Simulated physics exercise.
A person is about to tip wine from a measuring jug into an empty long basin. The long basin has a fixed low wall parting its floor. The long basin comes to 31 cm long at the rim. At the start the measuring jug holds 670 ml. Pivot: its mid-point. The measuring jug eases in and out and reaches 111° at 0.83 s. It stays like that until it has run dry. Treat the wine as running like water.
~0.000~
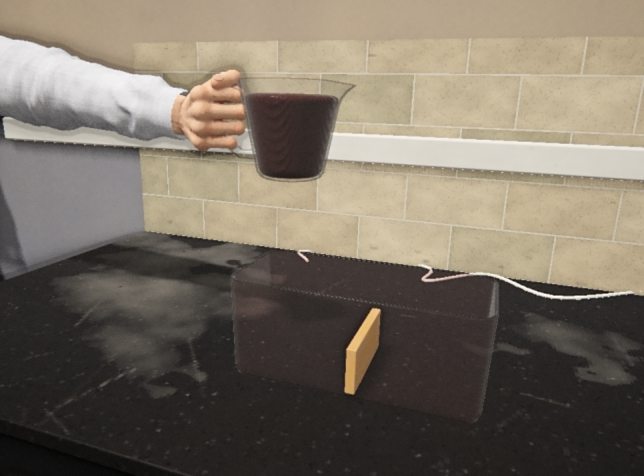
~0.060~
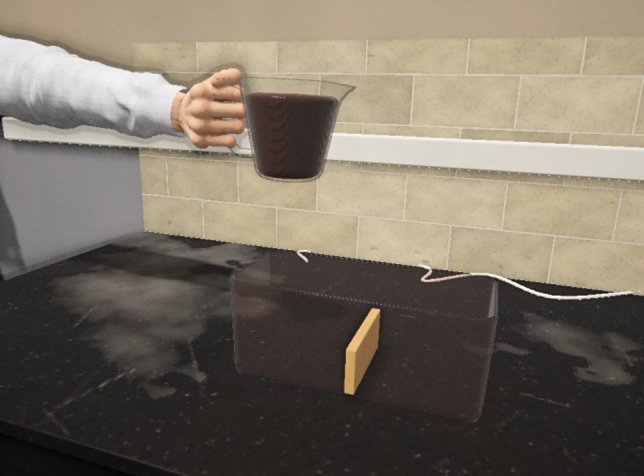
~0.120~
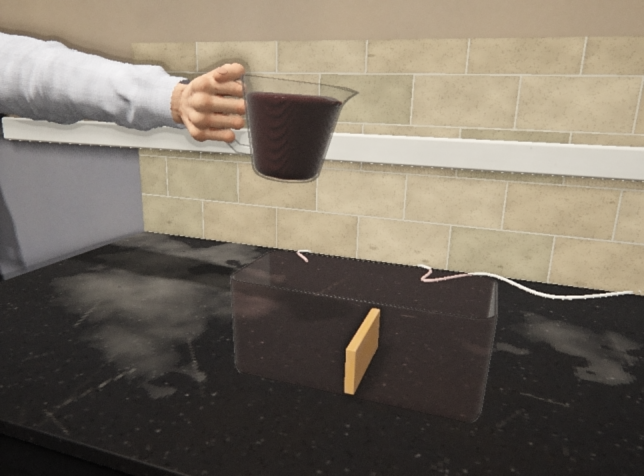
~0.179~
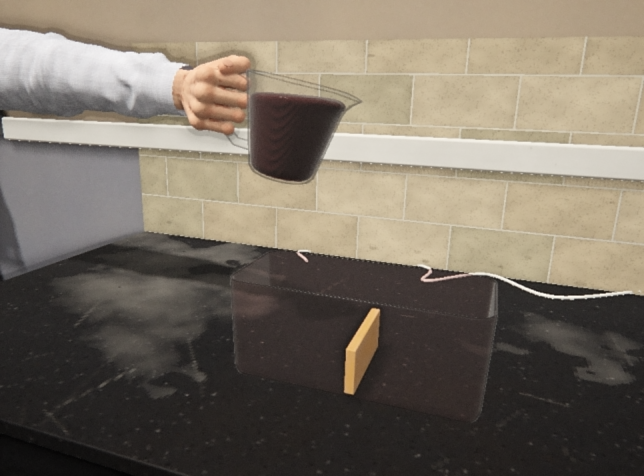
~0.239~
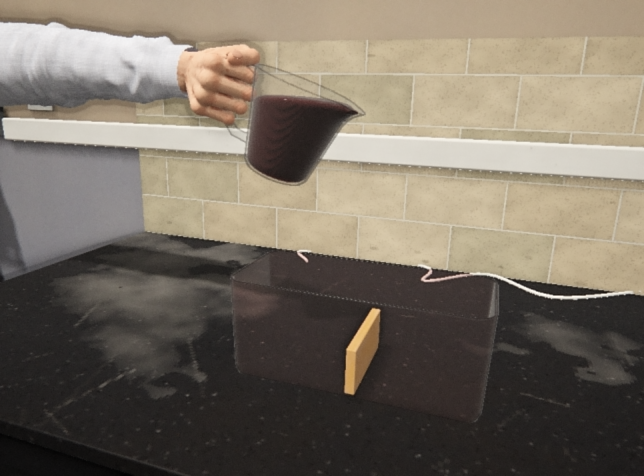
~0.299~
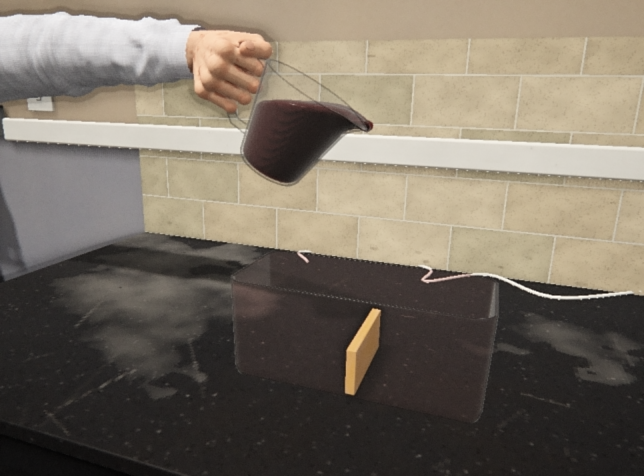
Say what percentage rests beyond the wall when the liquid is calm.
Roughly 83 per cent rests beyond the wall.
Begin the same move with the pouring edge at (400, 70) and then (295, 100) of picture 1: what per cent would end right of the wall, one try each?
Some 90 and 5 per cent, in that order.
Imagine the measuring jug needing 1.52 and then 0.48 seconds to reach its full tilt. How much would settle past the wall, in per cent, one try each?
Some 90 and 65 per cent, in that order.
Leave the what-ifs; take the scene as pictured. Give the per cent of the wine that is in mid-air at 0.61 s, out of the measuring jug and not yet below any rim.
About 32 per cent.
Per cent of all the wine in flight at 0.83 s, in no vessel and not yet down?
Near 10 percent.
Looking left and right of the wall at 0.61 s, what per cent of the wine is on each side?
0 left and 26 right, roughly.
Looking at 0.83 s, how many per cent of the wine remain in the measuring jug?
I reckon near 3 per cent still sits there.
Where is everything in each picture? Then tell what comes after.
The first picture shows tilt 0°; pouring edge (356, 84); surface from (251, 95) to (339, 98); the long basin's rim runs from (252, 264) to (497, 299); the wall's top is at (365, 329).
The second picture shows tilt 1°; pouring edge (356, 86); surface from (252, 95) to (339, 99).
The third picture shows tilt 6°; pouring edge (359, 91); surface from (254, 94) to (341, 101).
The fourth picture shows tilt 12°; pouring edge (362, 101); surface from (257, 94) to (348, 103).
The fifth picture shows tilt 21°; pouring edge (366, 114); surface from (260, 100) to (358, 108).
The sixth picture shows tilt 32°; pouring edge (367, 130); surface from (262, 106) to (365, 121); 2 per cent is over the edge.
Then, 0.61 s in, the tilt is 93° and 41 per cent is still to pour, 0 is left of the wall and 27 right of it.
Then, 0.83 s in, the tilt is 111° and 3 per cent is still to pour, 8 is left of the wall and 79 right of it.
Then, 1.07 s in, the tilt is 111° and 0 per cent is still to pour, 16 is left of the wall and 83 right of it.
Then, 1.33 s in, the tilt is 111° and 0 per cent is still to pour, 16 is left of the wall and 83 right of it.
Finally, 16 per cent lies left of the wall, 83 right of it and 2 outside.
